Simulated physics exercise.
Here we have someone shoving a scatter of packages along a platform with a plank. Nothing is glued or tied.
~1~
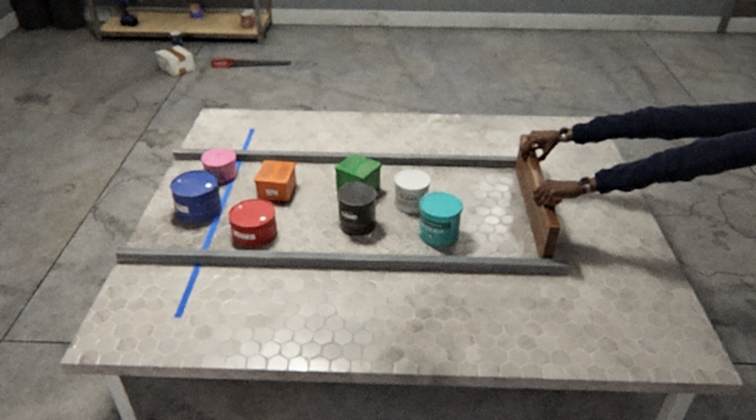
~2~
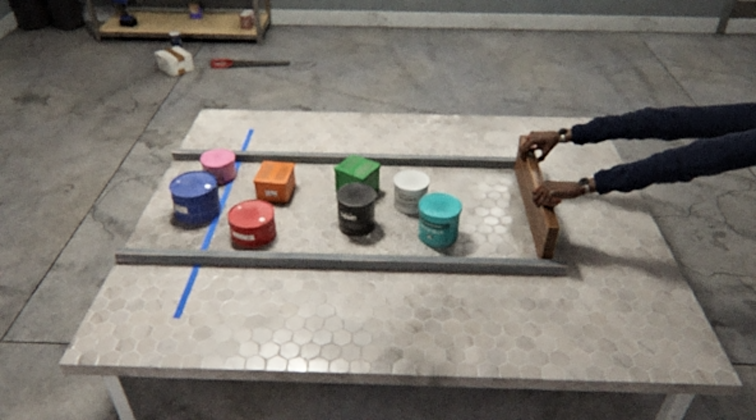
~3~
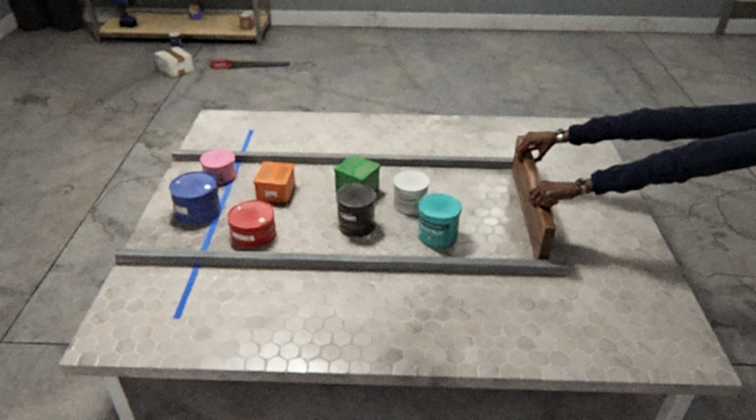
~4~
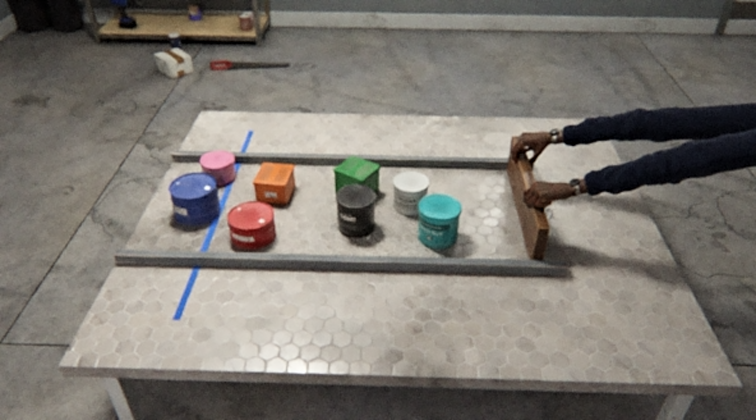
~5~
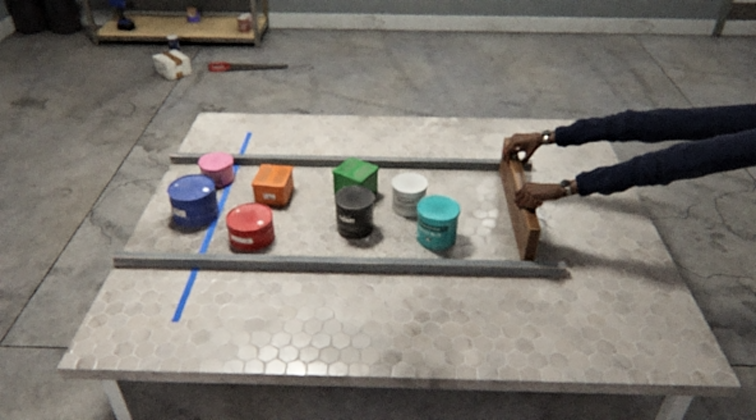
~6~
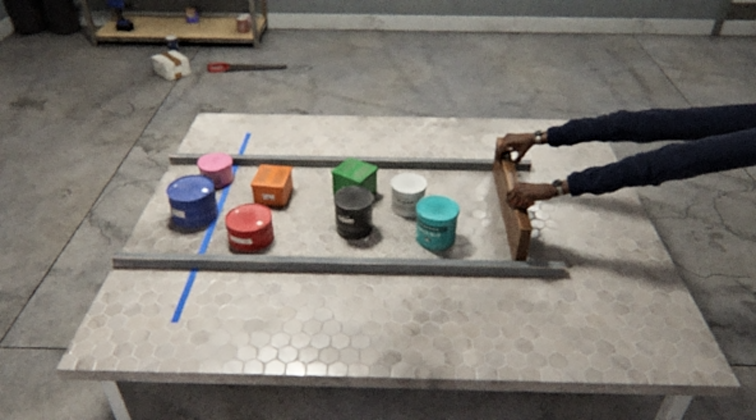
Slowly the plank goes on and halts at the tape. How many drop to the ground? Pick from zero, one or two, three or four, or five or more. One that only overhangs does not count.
Outcome: The number that fall off is one or two.
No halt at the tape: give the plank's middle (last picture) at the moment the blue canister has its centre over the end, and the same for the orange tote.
Near (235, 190) and (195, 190).
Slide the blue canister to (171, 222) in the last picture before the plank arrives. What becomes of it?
The blue canister comes down.
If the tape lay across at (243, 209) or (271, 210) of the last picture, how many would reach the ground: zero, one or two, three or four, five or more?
One after another: Not one; zero.
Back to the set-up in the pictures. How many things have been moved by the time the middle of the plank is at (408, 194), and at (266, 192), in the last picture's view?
By then 3, and 8.
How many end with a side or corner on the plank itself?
It touches 3.
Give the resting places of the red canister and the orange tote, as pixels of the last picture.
The red canister at (145, 235), the orange tote at (175, 183).
A little later, none off yet; blue canister at rest near (193, 201); pink pail at rest near (216, 171); red canister at rest near (250, 227).
Next, none off yet; blue canister shifted a little near (178, 201); pink pail shifted a little near (202, 169); red canister shifted about its own width near (200, 233).
When it is over, the number that fall off is one or two; down, pink pail and blue canister.
